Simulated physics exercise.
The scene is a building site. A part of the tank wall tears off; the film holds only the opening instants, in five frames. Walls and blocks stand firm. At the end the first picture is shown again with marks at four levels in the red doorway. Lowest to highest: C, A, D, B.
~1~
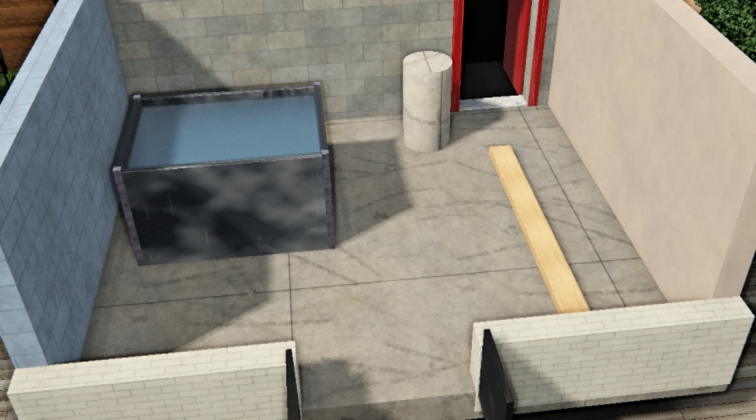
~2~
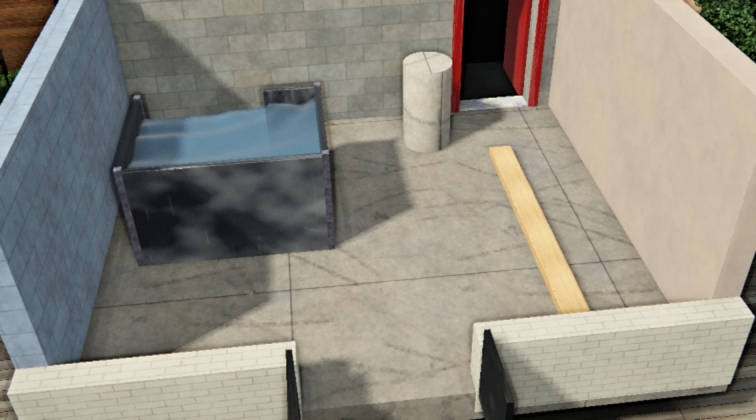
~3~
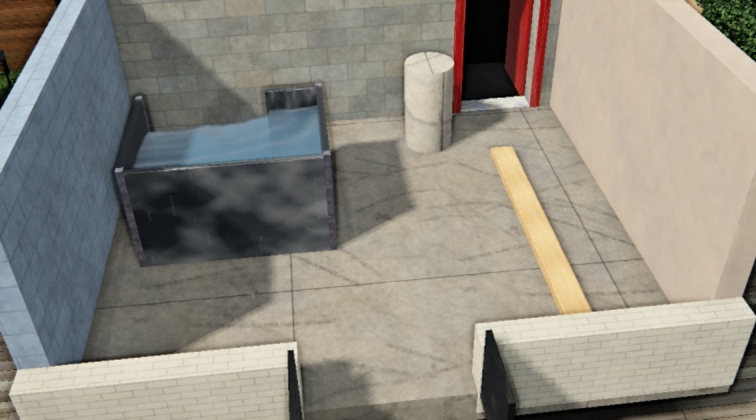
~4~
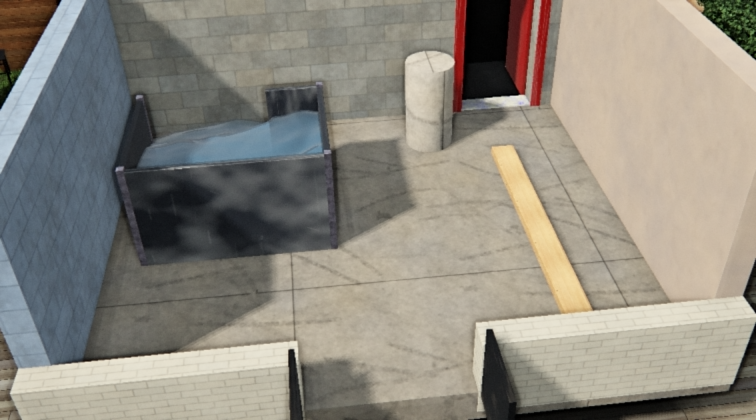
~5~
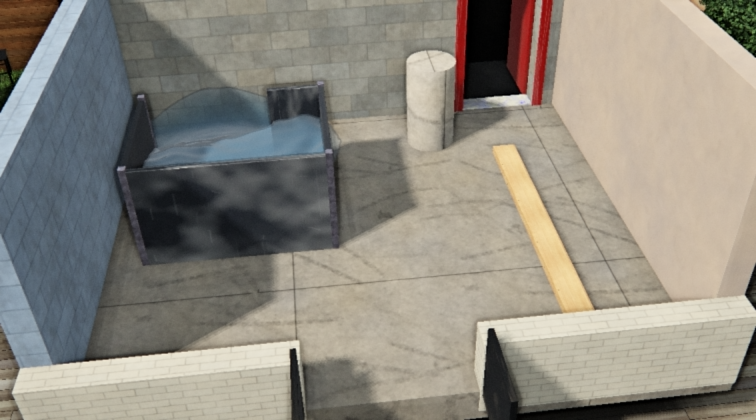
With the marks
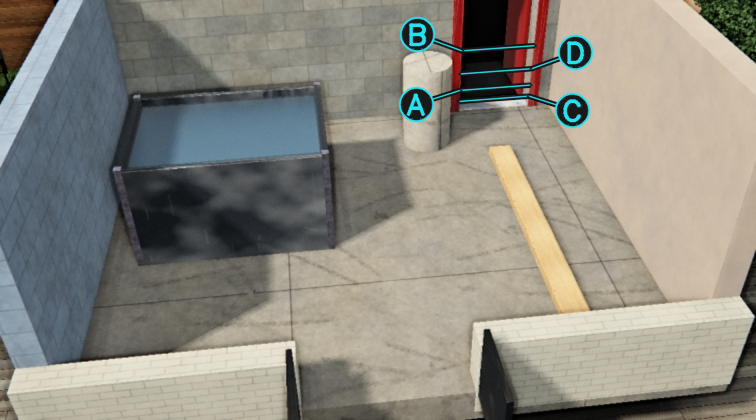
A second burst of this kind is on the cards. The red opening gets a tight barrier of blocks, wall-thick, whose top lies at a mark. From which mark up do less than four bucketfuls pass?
Go for C.
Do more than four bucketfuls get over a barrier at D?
No, that is safe.
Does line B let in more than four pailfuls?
No, that is safe.
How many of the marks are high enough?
All of the four.
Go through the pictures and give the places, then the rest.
The first frame shows water in the tank at rest, its middle at (227, 132); foot of the red doorway at (493, 108); open gate at (385, 327).
In the second frame, water covers 2 % of the ground, its front hidden from here.
In the third frame, water covers 5 % of the ground, its front hidden from here.
In the fourth frame, water covers 11 % of the ground, its front hidden from here.
In the fifth frame, water covers 13 % of the ground, its front hidden from here.
On the marked copy, A at (495, 87); B at (498, 48); C at (494, 98); D at (496, 71); from the bottom up C, A, D, B.
Choosing A, nothing gets over.
Choosing B, nothing gets over.
Choosing C, a bucket or two gets in.
Choosing D, nothing gets over.
